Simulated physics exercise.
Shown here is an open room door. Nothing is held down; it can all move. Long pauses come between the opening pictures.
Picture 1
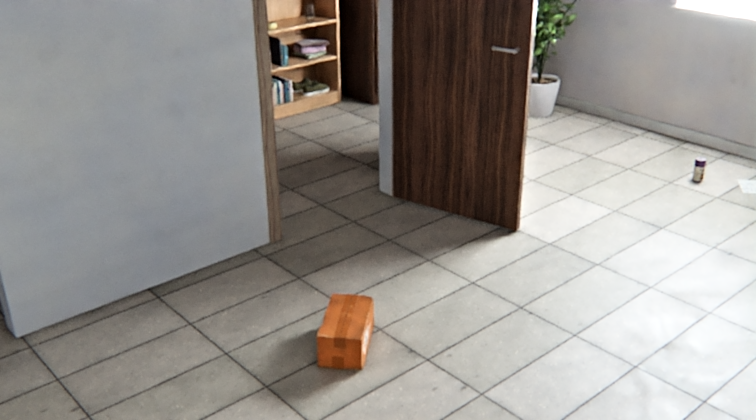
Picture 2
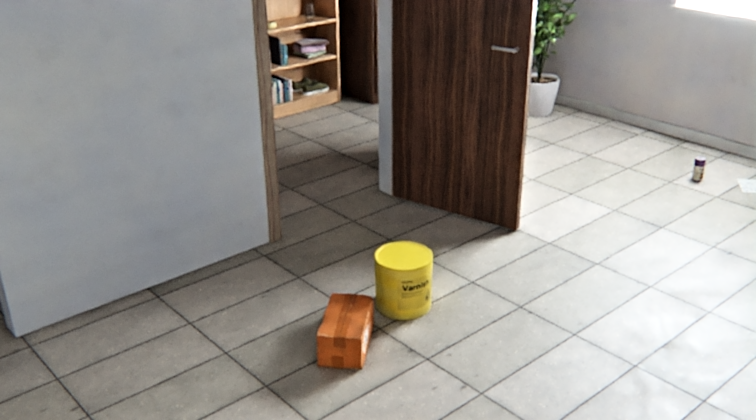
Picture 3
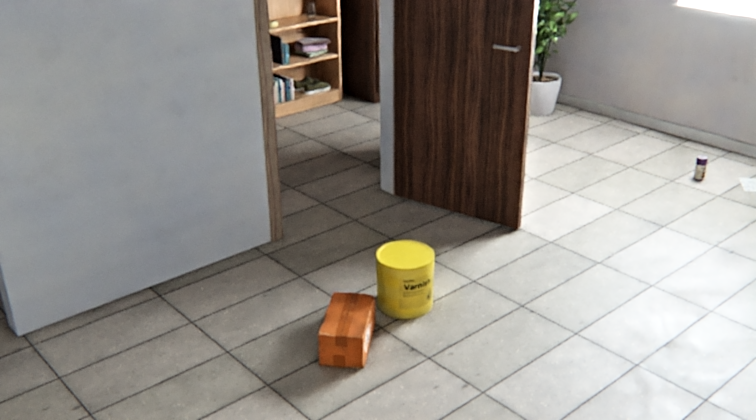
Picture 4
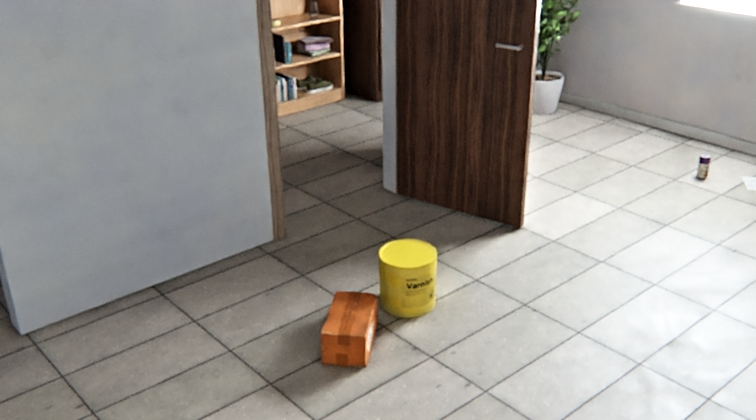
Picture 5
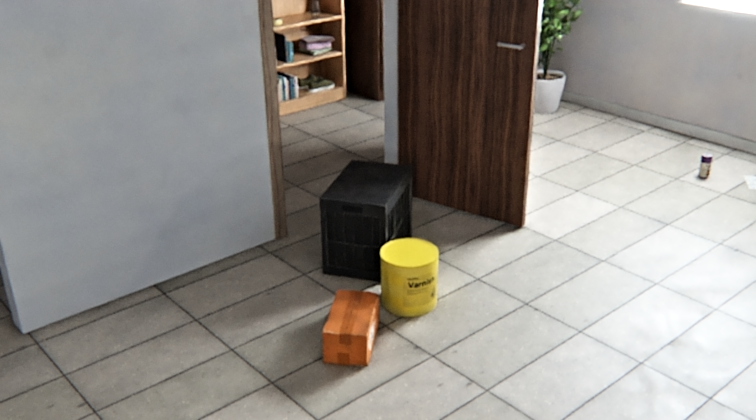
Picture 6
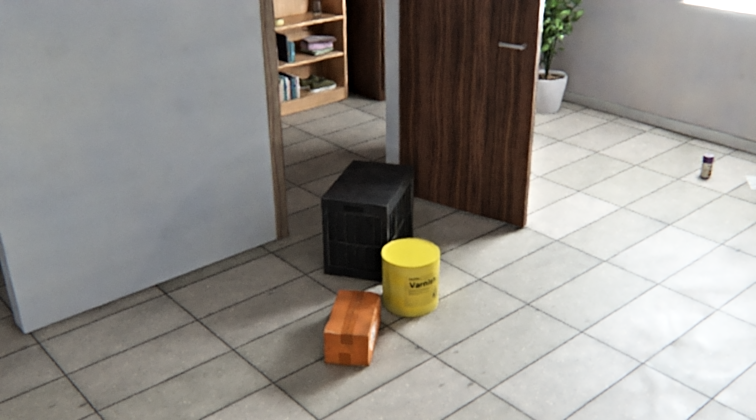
A yellow pail appears behind and to the right of an orange parcel on the tiled floor, near a wide-open wooden door that stays still. Later a black chest appears behind them in front of the doorway, while the parcel and pail stay in place and the view shifts very slightly.
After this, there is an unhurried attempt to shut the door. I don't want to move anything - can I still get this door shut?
The door cannot travel further.
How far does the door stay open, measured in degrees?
Around 50 degrees.
Then, 0.50 s on from there, door 95° open.
Then, 0.90 s on from there, door 77° open.
Then, 1.10 s on from there, door 66° open.
Then, 1.40 s on from there, door 53° open; black chest shifted a little near (366, 220).
In the end, door 52° open; all 3 unmoved. At the end, from the last picture's camera, black chest near (364, 220).
